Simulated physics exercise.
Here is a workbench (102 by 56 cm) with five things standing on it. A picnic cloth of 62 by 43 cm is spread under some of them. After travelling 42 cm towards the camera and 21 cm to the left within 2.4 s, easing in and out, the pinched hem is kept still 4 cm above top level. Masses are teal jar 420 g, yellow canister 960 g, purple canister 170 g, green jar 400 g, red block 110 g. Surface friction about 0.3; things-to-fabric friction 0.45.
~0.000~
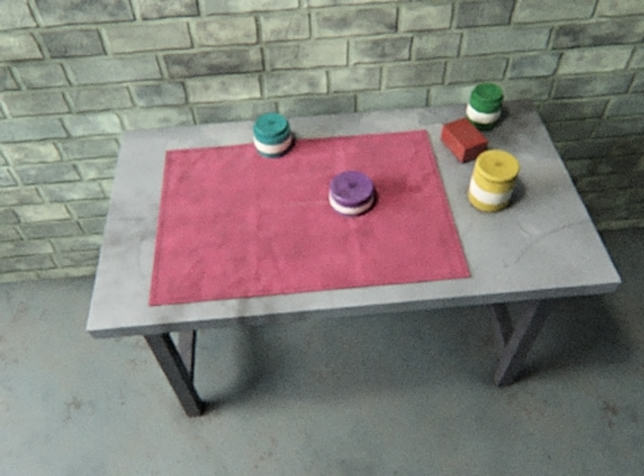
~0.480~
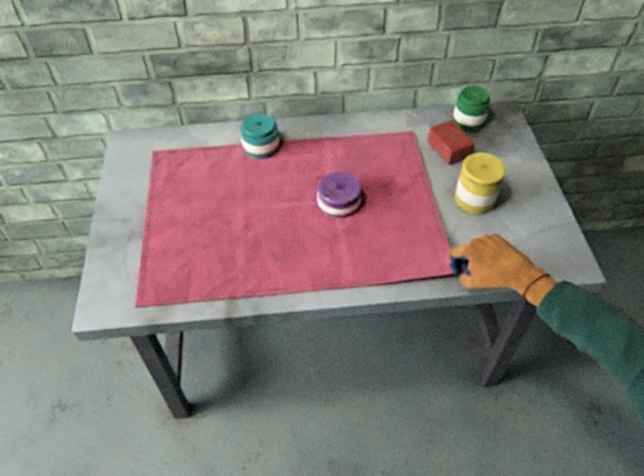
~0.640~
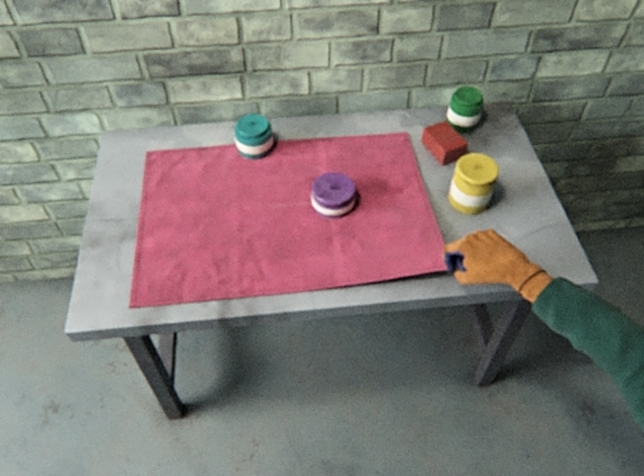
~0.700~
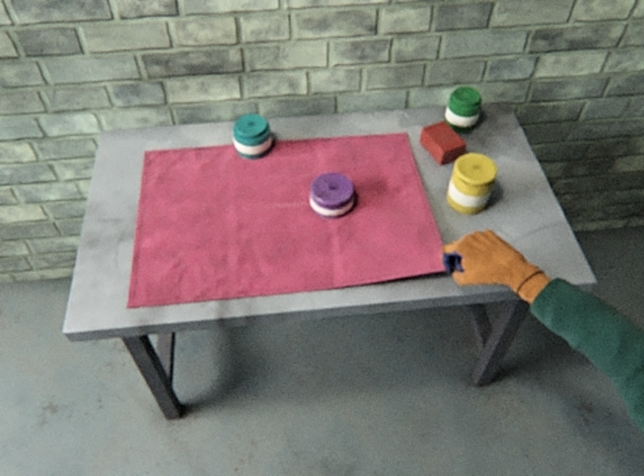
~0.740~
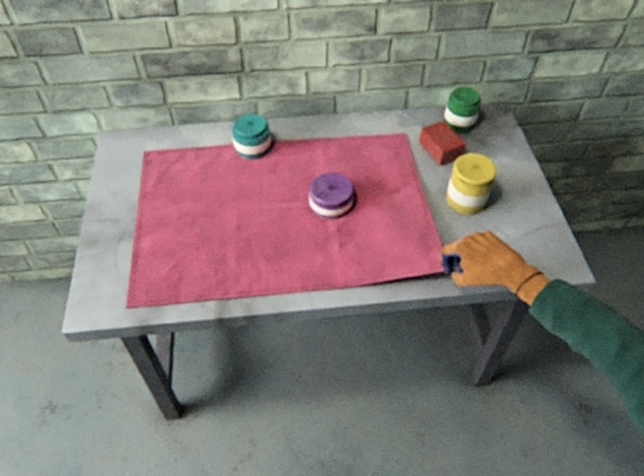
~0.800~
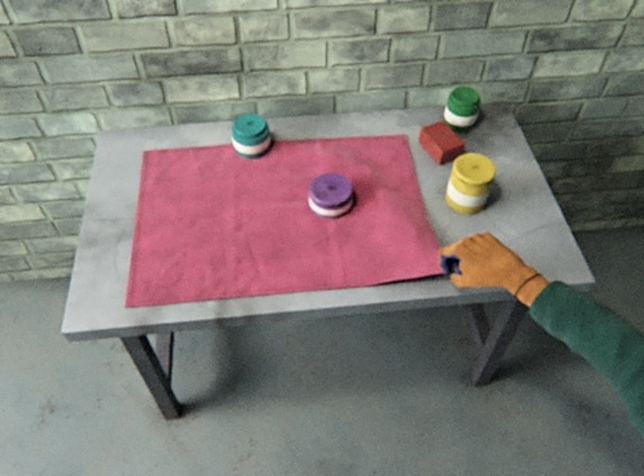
A hand in a green sleeve comes in from the right and pinches the near right corner of the pink cloth on the workbench, drawing it very slightly left. The view shifts a little, then the hand stays nearly still, while the purple, teal, yellow and green containers and red block stay in place.
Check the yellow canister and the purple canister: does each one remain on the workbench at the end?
Outcome: Yellow canister: Safe; purple canister: Lost.
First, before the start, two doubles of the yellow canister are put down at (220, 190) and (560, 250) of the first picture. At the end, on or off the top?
Log, listed order - kept / kept.
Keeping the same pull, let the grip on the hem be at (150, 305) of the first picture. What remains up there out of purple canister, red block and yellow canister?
Afterwards purple canister comes off, red block is still on top and yellow canister is still on top.
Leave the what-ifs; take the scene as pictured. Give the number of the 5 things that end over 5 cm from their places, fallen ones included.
It adds up to 2.
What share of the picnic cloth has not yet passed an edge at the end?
I'd estimate close to 0 per cent.
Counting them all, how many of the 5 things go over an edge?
My count is 2.
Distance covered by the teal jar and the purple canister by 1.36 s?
Roughly teal jar 6 cm and purple canister 8 cm.
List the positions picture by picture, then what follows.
The first frame shows yellow canister (498, 164); purple canister (352, 186); picnic cloth corners (149, 306) (167, 151) (426, 130) (470, 277).
The second frame shows picnic cloth corners (136, 307) (153, 151); grip (458, 273).
The third frame shows picnic cloth corners (129, 308) (147, 152); grip (453, 269).
The fourth frame shows picnic cloth corners (128, 308) (145, 152); grip (451, 270).
The fifth frame shows picnic cloth corners (126, 308) (144, 152); grip (450, 271).
The sixth frame shows yellow canister (475, 167); purple canister (331, 188); picnic cloth corners (125, 307) (144, 151) (405, 135); grip (449, 272).
After 1.4 s, 95 % of the picnic cloth is still over the top; purple canister 7 cm off its start, teal jar 5 cm off its start.
After 1.9 s, 75 % of the picnic cloth is still over the top; purple canister 20 cm off its start, teal jar 16 cm off its start.
After 2.5 s, 45 % of the picnic cloth is still over the top; purple canister 35 cm off its start at (340, 345), teal jar 29 cm off its start at (316, 208).
After 3.0 s, 15 % of the picnic cloth is still over the top; purple canister over the edge, teal jar 44 cm off its start.
After 4.6 s, 0 % of the picnic cloth is still over the top; purple canister over the edge, yellow canister 0 cm off its start at (475, 167), teal jar over the edge.
